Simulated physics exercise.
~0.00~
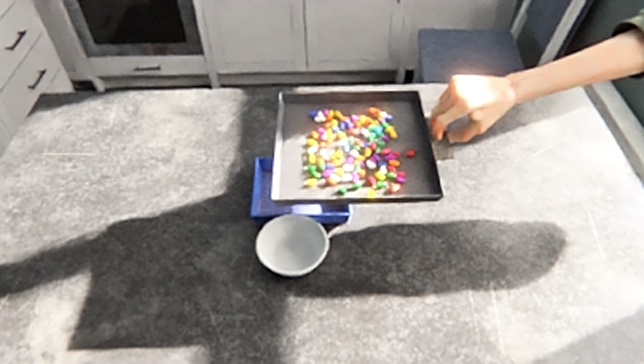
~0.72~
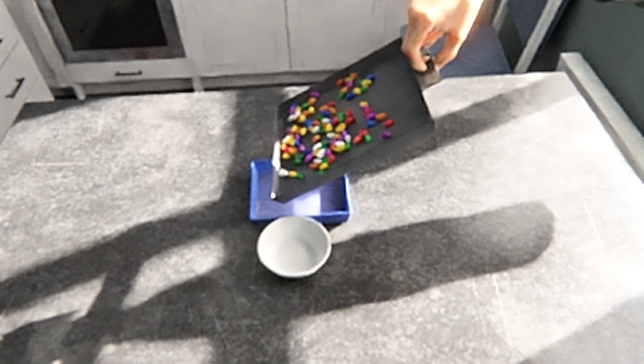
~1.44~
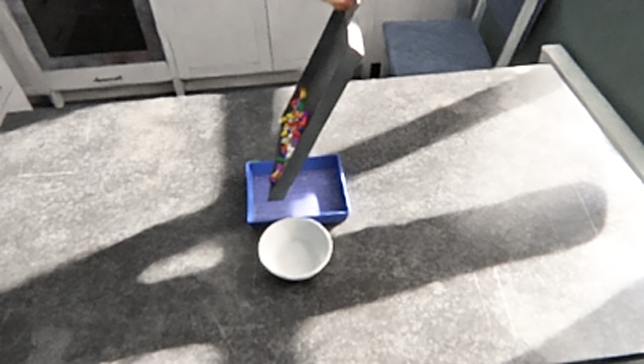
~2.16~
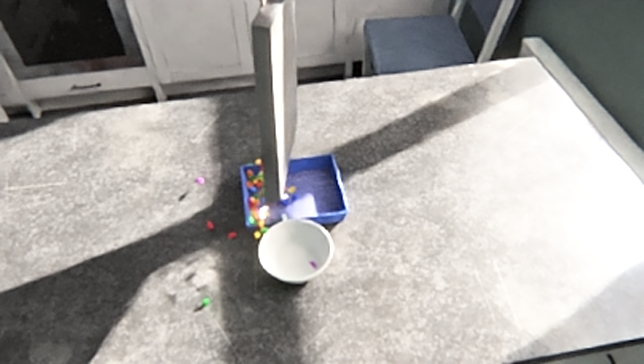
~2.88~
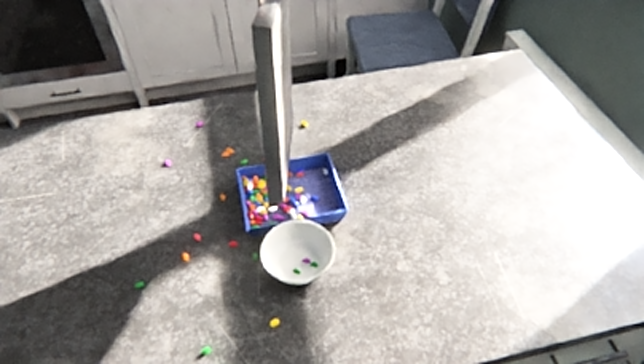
We see a hand tip a dark tray of colourful jelly beans until it stands upright over a blue tin beside a white bowl. The beans slide out, most landing in the tin, while a few drop into the bowl and others scatter across the grey table.
